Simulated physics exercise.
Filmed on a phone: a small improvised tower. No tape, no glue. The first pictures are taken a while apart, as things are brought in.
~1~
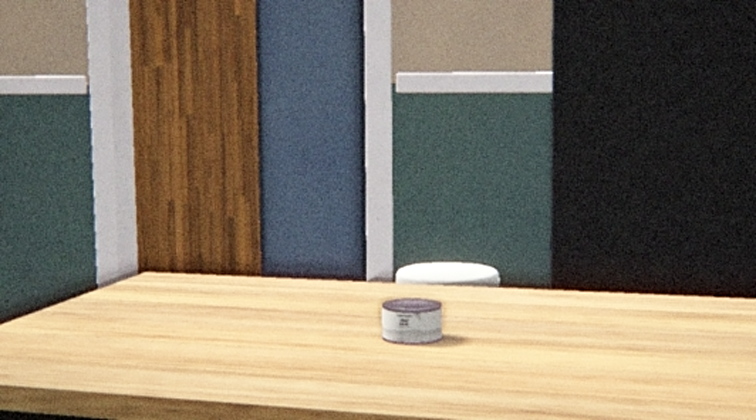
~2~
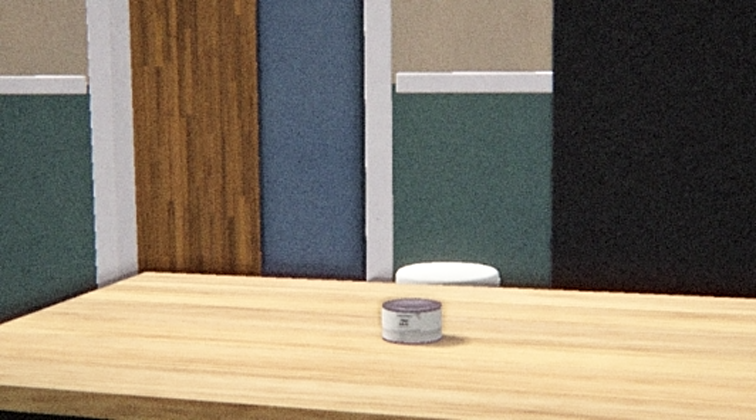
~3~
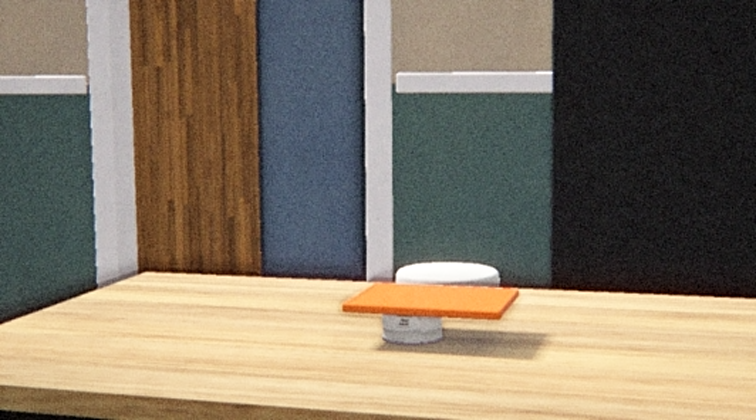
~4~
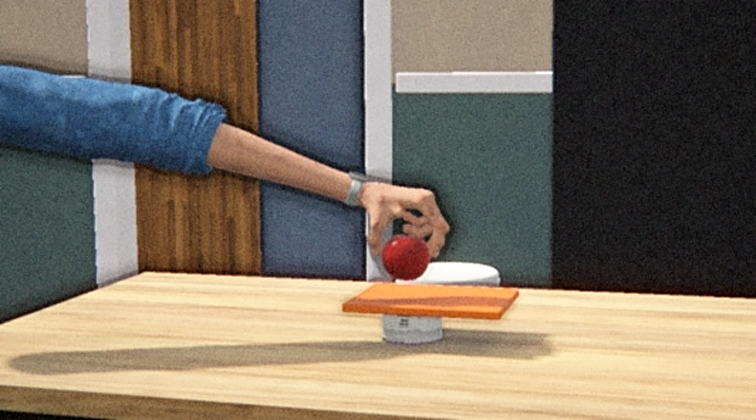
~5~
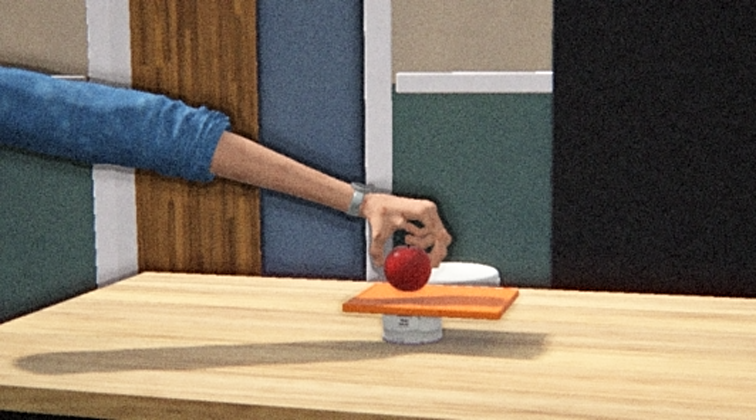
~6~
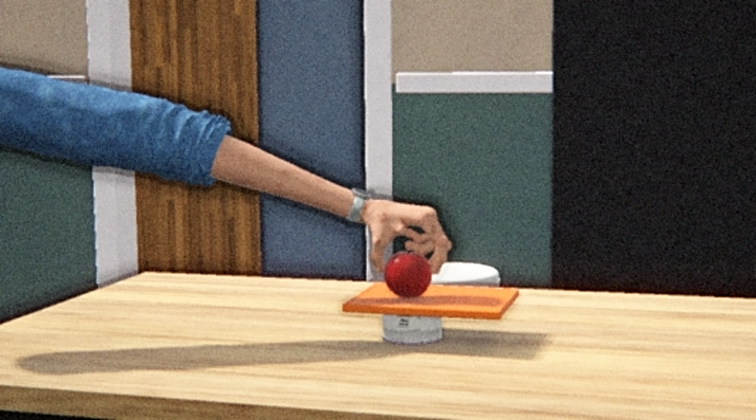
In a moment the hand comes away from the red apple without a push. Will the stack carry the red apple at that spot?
It keeps its balance.
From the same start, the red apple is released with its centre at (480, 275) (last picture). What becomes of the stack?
Then it comes apart.
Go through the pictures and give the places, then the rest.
In the first frame, the last thing is not in view yet.
In the second frame, the last thing is not in view yet.
In the third frame, the last thing is not in view yet; orange lid (433, 300).
In the fourth frame, coming down; red apple (406, 257); orange lid (433, 300).
In the fifth frame, coming down; red apple (408, 269); orange lid (433, 300).
In the sixth frame, in place under the hand; red apple (408, 275); orange lid (433, 300).
Then, 0.30 s later than the last frame, all is still.
Then, 0.70 s later than the last frame, red apple resting near (408, 275).
When it is over, all 3 as before. End places, in pixels of the last picture, red apple near (408, 275). The stack holds.
